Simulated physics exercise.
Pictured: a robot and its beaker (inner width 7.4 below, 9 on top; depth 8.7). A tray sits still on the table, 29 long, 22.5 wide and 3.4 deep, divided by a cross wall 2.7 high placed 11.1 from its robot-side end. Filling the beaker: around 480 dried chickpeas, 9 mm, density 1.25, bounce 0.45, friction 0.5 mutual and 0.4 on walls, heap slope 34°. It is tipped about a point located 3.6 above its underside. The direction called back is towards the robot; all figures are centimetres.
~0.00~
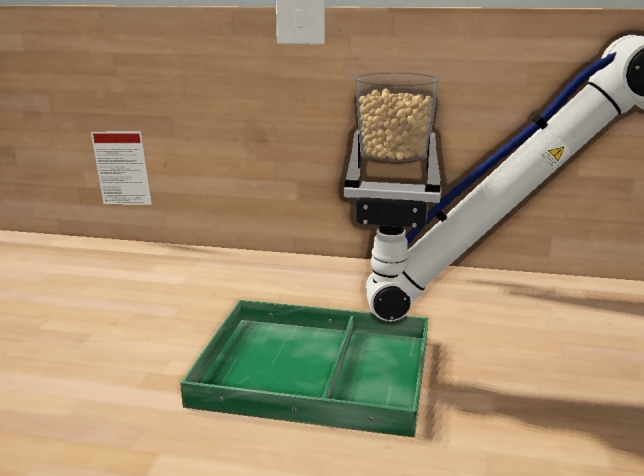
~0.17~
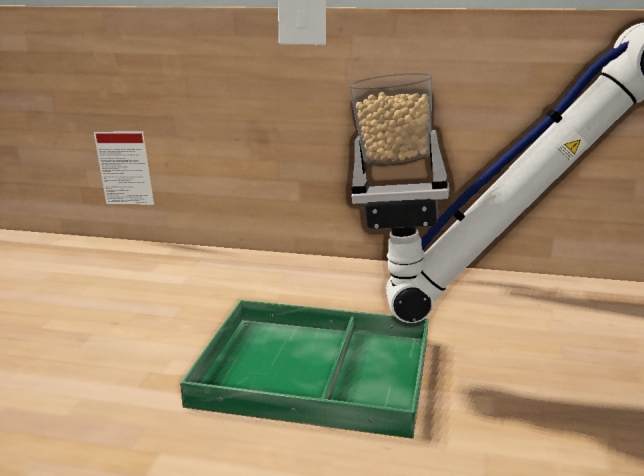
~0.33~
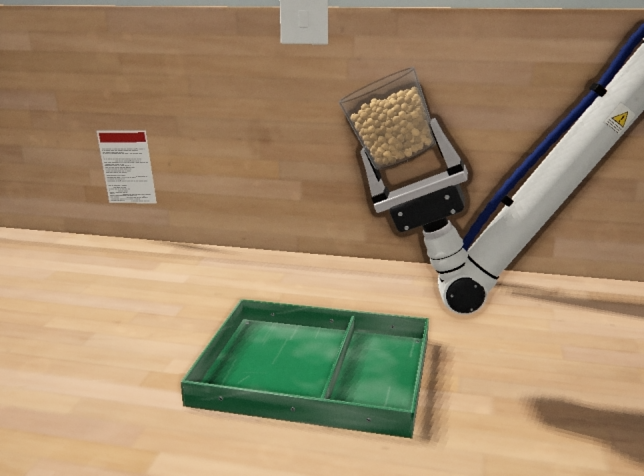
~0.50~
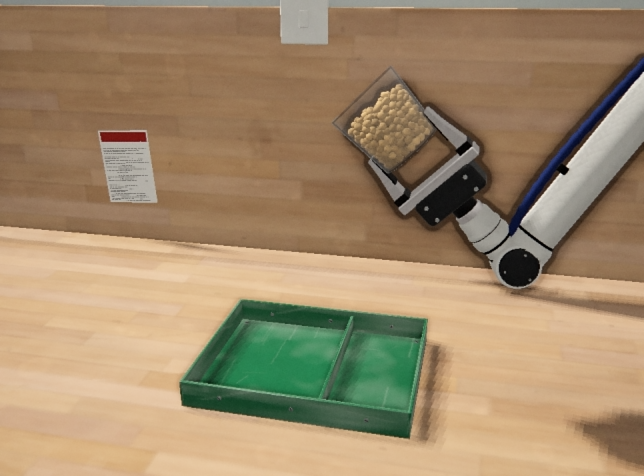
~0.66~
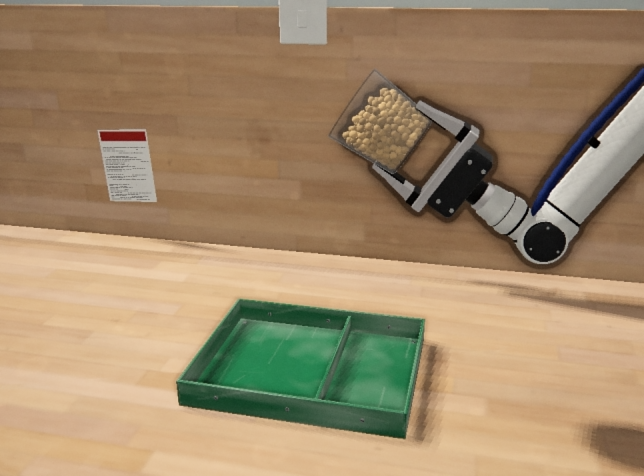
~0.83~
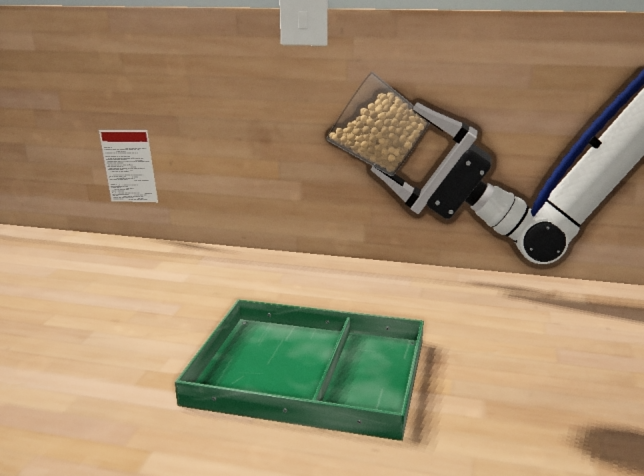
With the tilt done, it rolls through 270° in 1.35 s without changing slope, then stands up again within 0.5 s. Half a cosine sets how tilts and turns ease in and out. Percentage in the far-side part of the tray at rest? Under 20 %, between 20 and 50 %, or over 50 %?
Under 20 %.
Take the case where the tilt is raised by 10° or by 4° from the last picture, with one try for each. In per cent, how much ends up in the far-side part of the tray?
Roughly 15 % on the first try and 5 % on the second.
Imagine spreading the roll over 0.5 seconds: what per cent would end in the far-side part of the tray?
It would then come to about 0 per cent.
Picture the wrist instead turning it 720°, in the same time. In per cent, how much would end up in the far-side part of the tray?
In that case some 5 per cent.
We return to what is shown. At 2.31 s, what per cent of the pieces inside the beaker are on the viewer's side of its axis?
The answer works out at some 55 percent.
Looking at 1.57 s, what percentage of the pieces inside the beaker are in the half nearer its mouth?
I'd say about 40 %, give or take.
By 1.57 s, tipped 58°, highest piece 39 above the table; 476 in the beaker, 3 in flight or on a rim.
By 2.31 s, tipped 49°, highest piece 39 above the table; 463 in the beaker, 14 in the far-side part, 2 in flight or on a rim.
By 2.88 s, upright, highest piece 40 above the table; 463 in the beaker, 16 in the far-side part.
By 3.58 s, upright, highest piece 40 above the table; 463 in the beaker, 16 in the far-side part.
Final count, 463 in the beaker, 16 in the far-side part. That is 3 % in the far-side part of the tray.
